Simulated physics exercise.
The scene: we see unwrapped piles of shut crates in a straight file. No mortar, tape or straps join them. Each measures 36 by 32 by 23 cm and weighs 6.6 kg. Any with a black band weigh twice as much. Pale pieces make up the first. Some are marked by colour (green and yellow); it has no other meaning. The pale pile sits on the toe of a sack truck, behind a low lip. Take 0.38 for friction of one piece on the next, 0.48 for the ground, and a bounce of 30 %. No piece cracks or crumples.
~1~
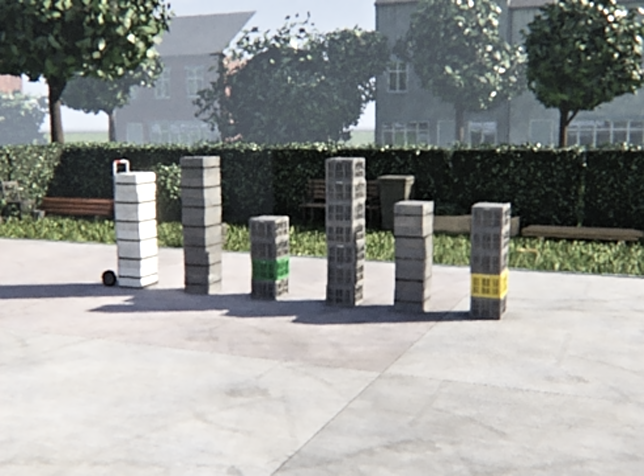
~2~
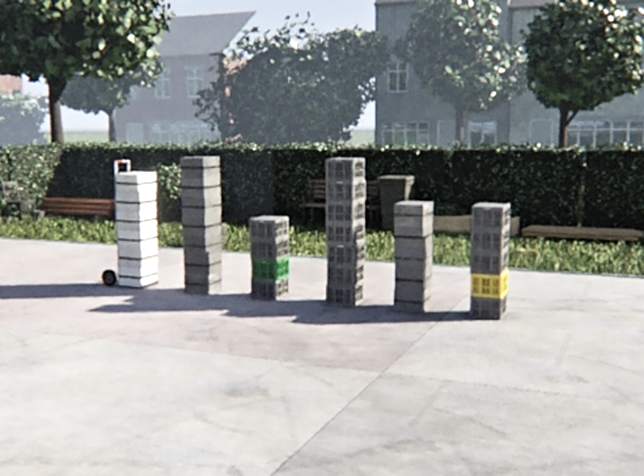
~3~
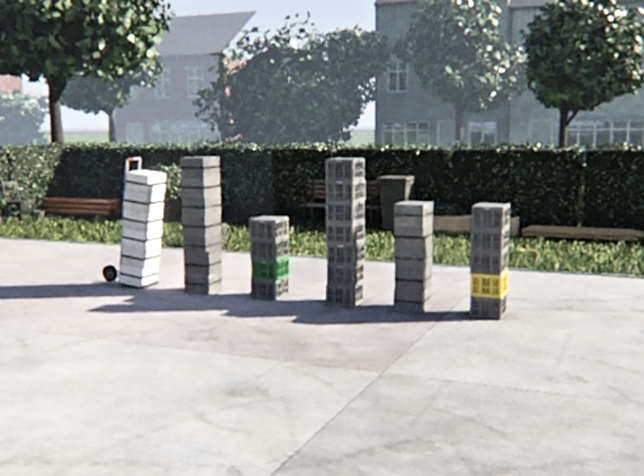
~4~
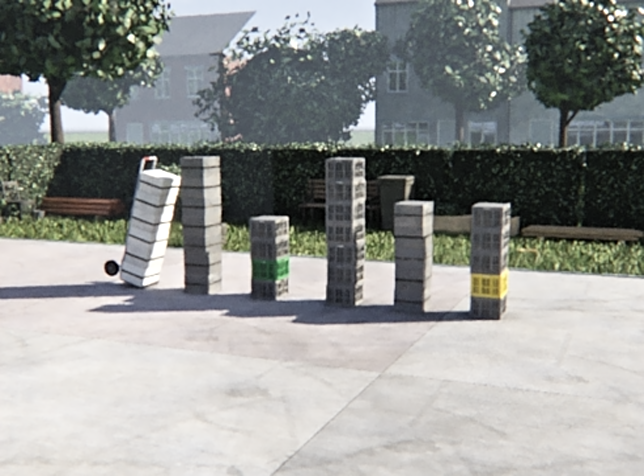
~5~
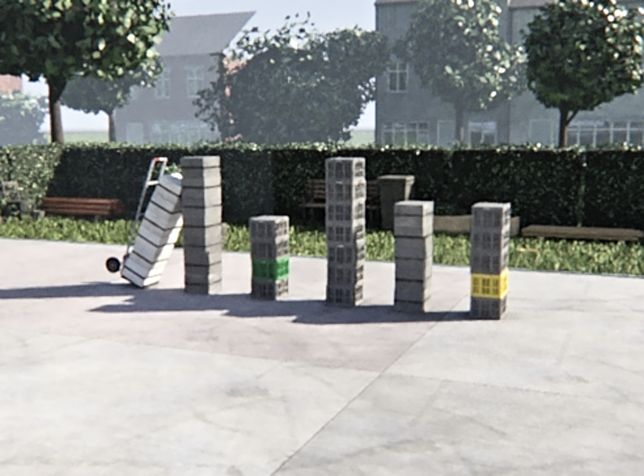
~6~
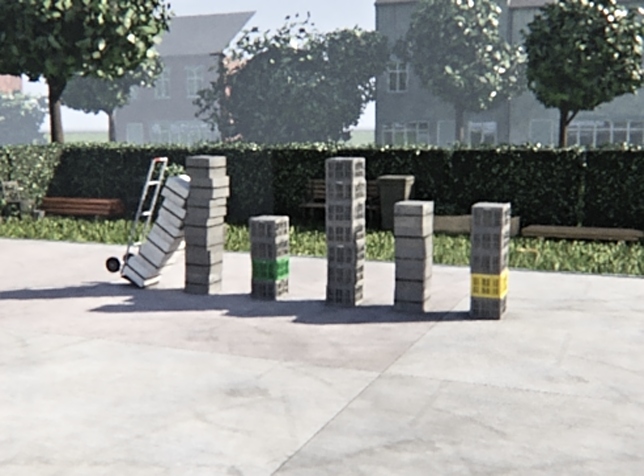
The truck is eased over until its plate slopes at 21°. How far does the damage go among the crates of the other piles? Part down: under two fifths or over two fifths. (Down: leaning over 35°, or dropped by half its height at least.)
It comes to over two fifths.
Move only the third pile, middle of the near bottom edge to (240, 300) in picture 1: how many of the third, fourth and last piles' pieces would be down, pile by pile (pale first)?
Then third 4, fourth 6, last 5.
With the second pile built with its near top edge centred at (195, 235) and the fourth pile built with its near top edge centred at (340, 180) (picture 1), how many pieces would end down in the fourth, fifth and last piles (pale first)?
Then fourth 0, fifth 0, last 0.
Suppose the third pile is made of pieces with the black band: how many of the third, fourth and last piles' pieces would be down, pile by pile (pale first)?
In that case third 3, fourth 6, last 5.
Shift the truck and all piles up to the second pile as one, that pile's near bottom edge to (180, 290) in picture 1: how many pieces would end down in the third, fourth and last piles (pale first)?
In that case third 3, fourth 6, last 5.
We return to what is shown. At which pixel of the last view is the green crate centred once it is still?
Near (308, 290).
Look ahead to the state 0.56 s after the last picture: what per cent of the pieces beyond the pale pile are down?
By then 0 per cent.
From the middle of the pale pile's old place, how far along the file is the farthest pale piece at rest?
Roughly 140 cm along.
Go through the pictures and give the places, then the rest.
In the first picture (each place is the centre of the face we see best), truck frame (115, 187) 0° forward; yellow crate (486, 286); green crate (263, 270); the others all in place.
The second picture shows truck frame (116, 187) 1° forward; green crate (263, 270).
The third picture shows truck frame (126, 184) 7° forward, top of the pale pile leaning 7°; yellow crate (486, 286); the others all in place.
The fourth picture shows truck frame (138, 183) 15° forward, top of the pale pile leaning 16°; yellow crate (486, 286); the others all in place.
The fifth picture shows truck frame (147, 184) 21° forward, top of the pale pile leaning 26°; green crate (263, 270); the others all in place.
The sixth picture shows truck frame (147, 184) 21° forward, top of the pale pile leaning 30°; green crate (263, 270); yellow crate (486, 286); 5 have shifted.
Then, 0.56 s later than the last frame, 6 of the pale pile down; none of the 28 other crates down, 7 disturbed.
Then, 1.10 s later than the last frame, 6 of the pale pile down; 7 of the 28 other crates down; green crate tilted 21°.
Then, 2.44 s later than the last frame, 6 of the pale pile down; 16 of the 28 other crates down; green crate 23 cm lower.
Then, 3.40 s later than the last frame, 6 of the pale pile down; 25 of the 28 other crates down; yellow crate on its side; green crate 23 cm lower.
When it is over, 6 of the pale pile down; 26 of the 28 other crates down; yellow crate on its side; green crate 23 cm lower. That is 93 per cent. In pixels of the last frame, middles, yellow crate near (564, 303), green crate near (308, 290).
